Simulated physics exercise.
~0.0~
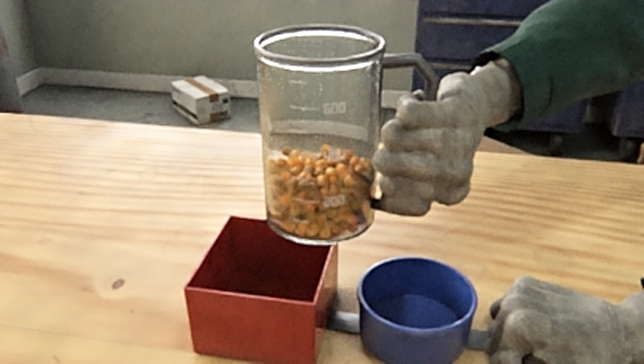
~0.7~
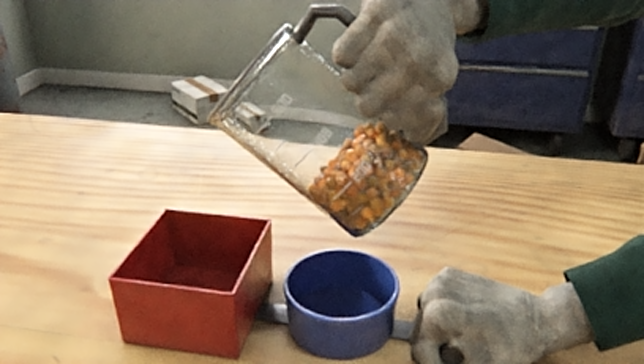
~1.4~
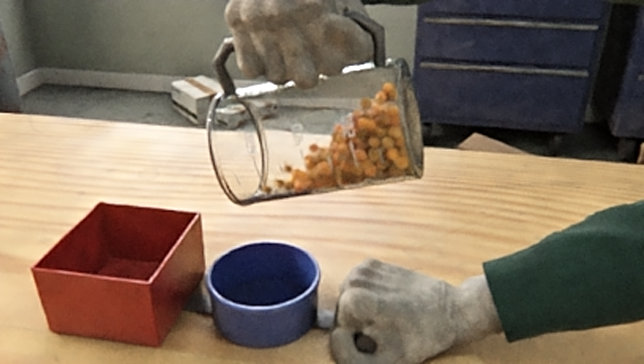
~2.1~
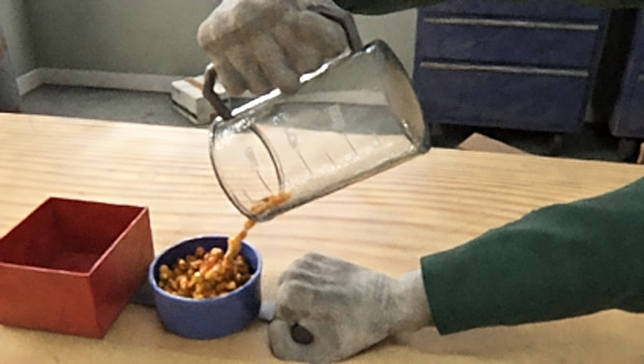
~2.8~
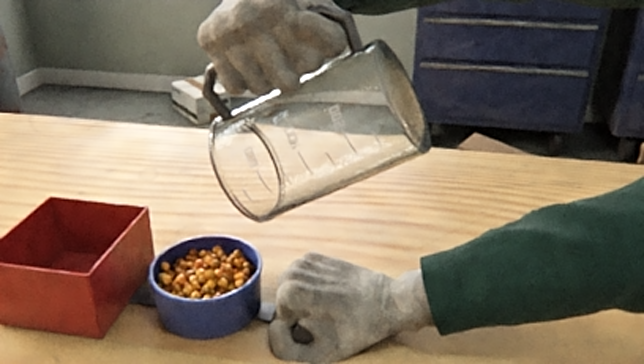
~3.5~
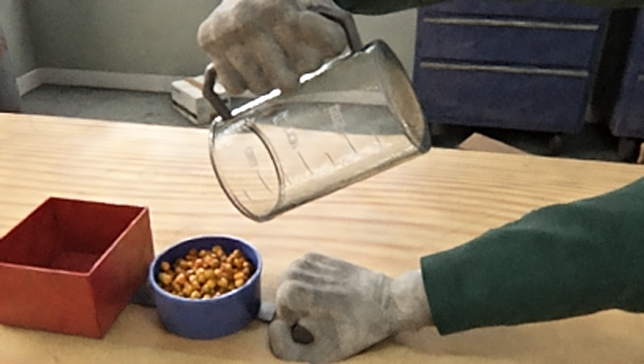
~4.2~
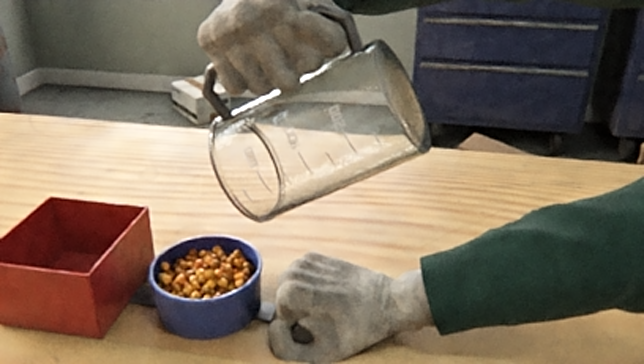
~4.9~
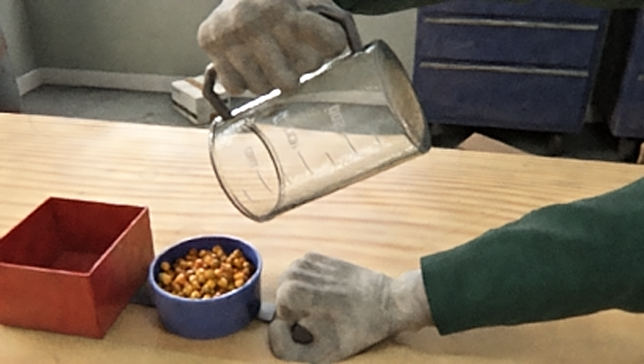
Gloved hands slide a red tin and blue dish left and pour corn into the dish.
